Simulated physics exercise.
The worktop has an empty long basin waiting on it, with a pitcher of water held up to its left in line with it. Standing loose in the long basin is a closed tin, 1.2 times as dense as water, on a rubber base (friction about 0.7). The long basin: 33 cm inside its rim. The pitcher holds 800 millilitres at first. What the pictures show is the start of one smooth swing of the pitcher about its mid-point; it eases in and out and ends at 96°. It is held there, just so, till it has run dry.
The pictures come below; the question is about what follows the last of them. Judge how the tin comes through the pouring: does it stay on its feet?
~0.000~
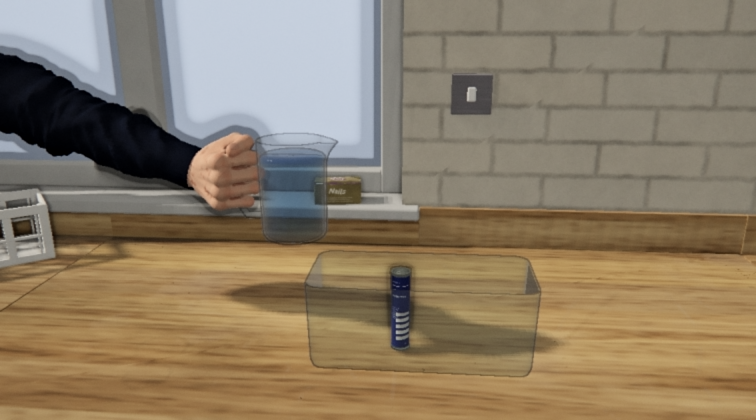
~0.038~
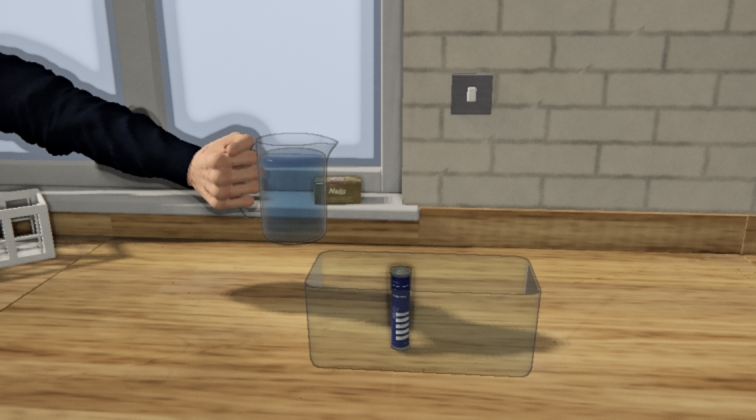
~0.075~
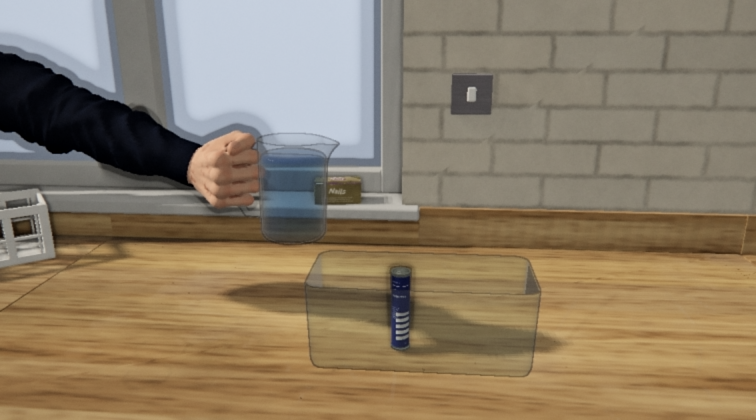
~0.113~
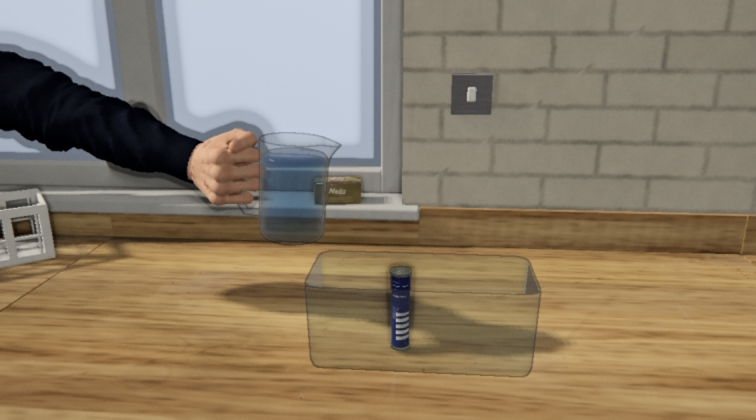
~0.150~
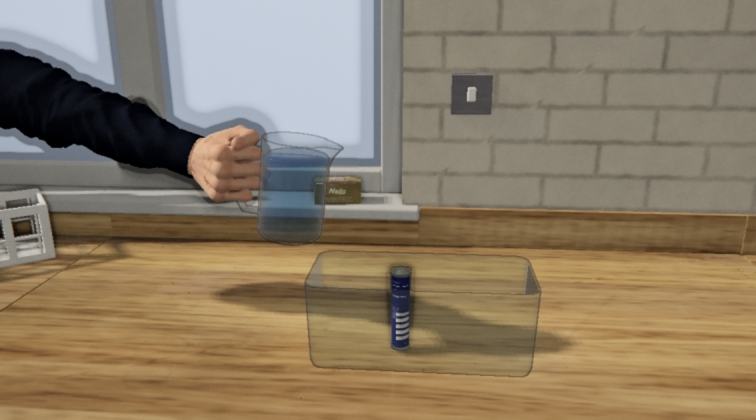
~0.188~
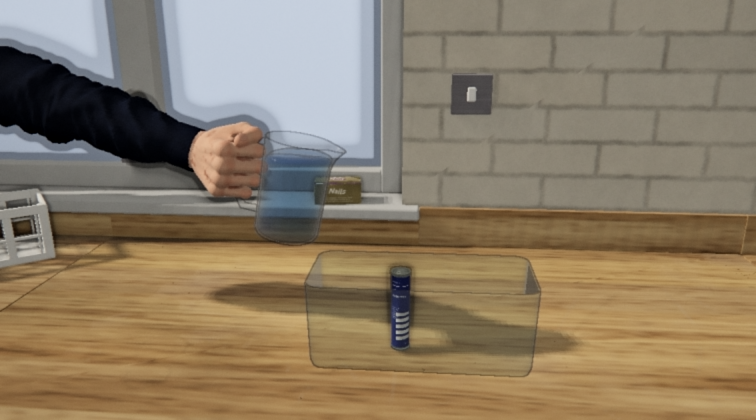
It overturns.
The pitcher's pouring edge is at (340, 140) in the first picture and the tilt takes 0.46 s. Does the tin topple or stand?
Result: Tin tipped over.
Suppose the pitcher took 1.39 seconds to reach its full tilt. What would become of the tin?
After the tilt, the tin has tipped over.
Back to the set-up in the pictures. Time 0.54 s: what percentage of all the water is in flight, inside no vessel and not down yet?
My guess is roughly 12 %.
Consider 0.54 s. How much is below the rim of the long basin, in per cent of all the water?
Roughly 2 percent.
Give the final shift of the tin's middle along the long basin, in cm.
Roughly 9.5 cm.
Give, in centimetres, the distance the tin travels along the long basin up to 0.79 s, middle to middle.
Roughly 0 cm.
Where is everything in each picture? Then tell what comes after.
The first frame shows tilt 0°; pouring edge (338, 141); surface from (261, 153) to (327, 154); the long basin's rim runs from (313, 269) to (534, 276); the tin's top is at (401, 275).
The second frame shows tilt 0°; pouring edge (338, 142); surface from (261, 153) to (327, 154).
The third frame shows tilt 2°; pouring edge (339, 143); surface from (262, 152) to (327, 155).
The fourth frame shows tilt 4°; pouring edge (341, 145); surface from (264, 152) to (329, 156).
The fifth frame shows tilt 7°; pouring edge (344, 147); surface from (265, 152) to (331, 156).
The sixth frame shows tilt 11°; pouring edge (347, 151); surface from (267, 153) to (334, 157).
After 0.54 s the tilt is 67° and 87 per cent is still to pour; the tin stands where it began.
After 0.79 s the tilt is 95° and 47 per cent is still to pour; the tin stands where it began.
After 1.06 s the tilt is 96° and 14 per cent is still to pour; the tin lies on its side.
After 1.35 s the tilt is 96° and 4 per cent is still to pour; the tin lies on its side.
In the end the tin lies on its side.
